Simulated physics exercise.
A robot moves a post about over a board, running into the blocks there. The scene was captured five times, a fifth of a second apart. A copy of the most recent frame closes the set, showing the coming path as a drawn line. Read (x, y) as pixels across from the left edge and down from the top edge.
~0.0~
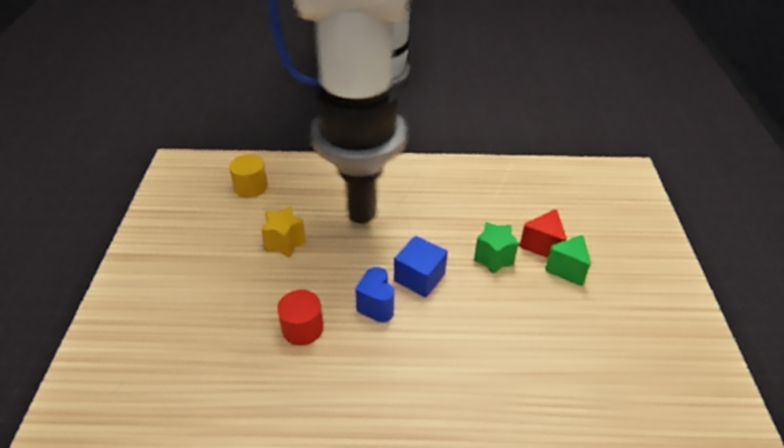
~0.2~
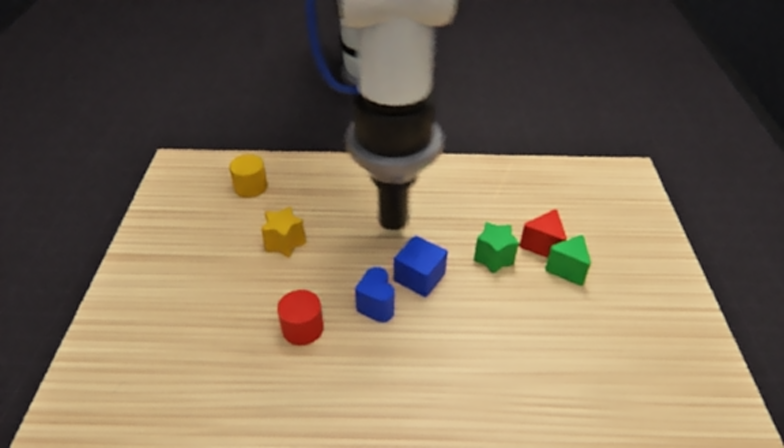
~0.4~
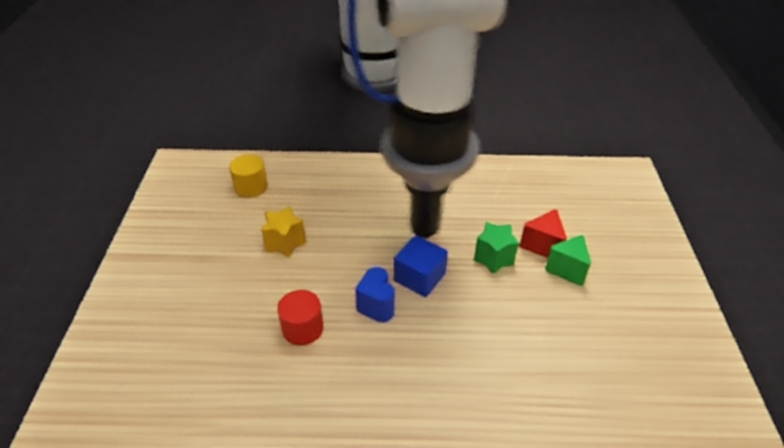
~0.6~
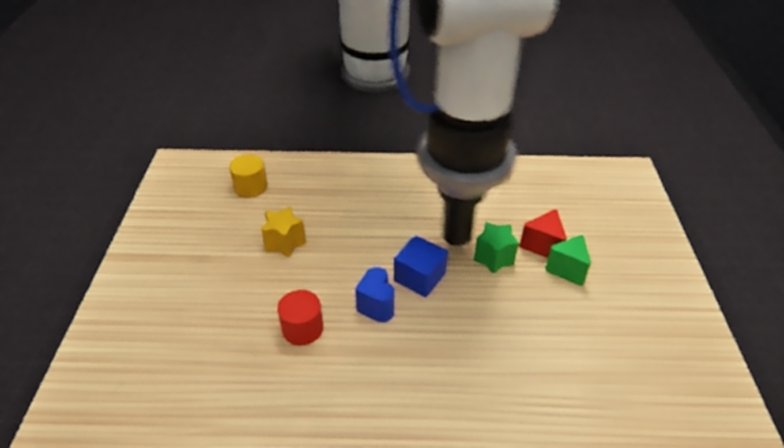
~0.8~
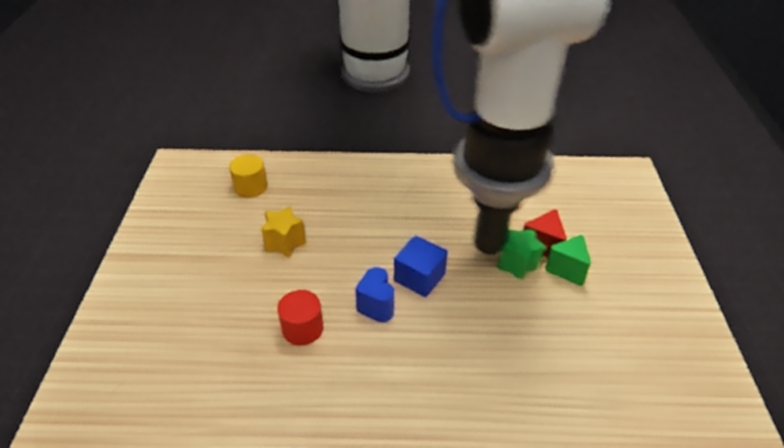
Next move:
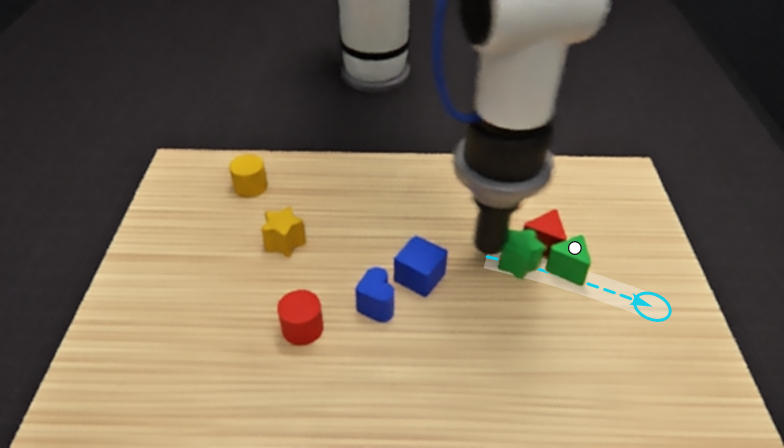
A robot arm moves its post right across the board and nudges the green star.
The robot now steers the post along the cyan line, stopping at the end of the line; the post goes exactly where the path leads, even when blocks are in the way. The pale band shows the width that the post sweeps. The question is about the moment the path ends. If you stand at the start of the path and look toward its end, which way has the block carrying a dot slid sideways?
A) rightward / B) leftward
B
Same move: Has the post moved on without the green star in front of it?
No, I don't think so.
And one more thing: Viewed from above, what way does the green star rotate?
The block spins clockwise.
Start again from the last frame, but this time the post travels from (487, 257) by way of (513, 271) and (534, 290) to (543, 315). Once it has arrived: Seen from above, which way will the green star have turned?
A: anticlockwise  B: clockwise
The one that fits is A, anticlockwise.
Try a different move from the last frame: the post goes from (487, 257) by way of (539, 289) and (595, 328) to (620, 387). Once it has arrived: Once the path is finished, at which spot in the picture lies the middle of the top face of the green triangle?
Roughly at (613, 257).
The line goes from (487, 257) through (540, 270) and (595, 286) to (652, 306); the dot is on the green triangle.
On the path given first. One third of the way, post at (544, 257); green star at (579, 260), turned 15° clockwise; green triangle at (608, 253), turned 65° anticlockwise.
Two thirds of the way, post at (601, 273); green star at (636, 281), turned 25° clockwise; green triangle at (647, 259), turned 115° anticlockwise.
At the end, post at (659, 293); green star at (696, 305), turned 30° clockwise; red triangle unmoved; green triangle at (657, 259), turned 130° anticlockwise.
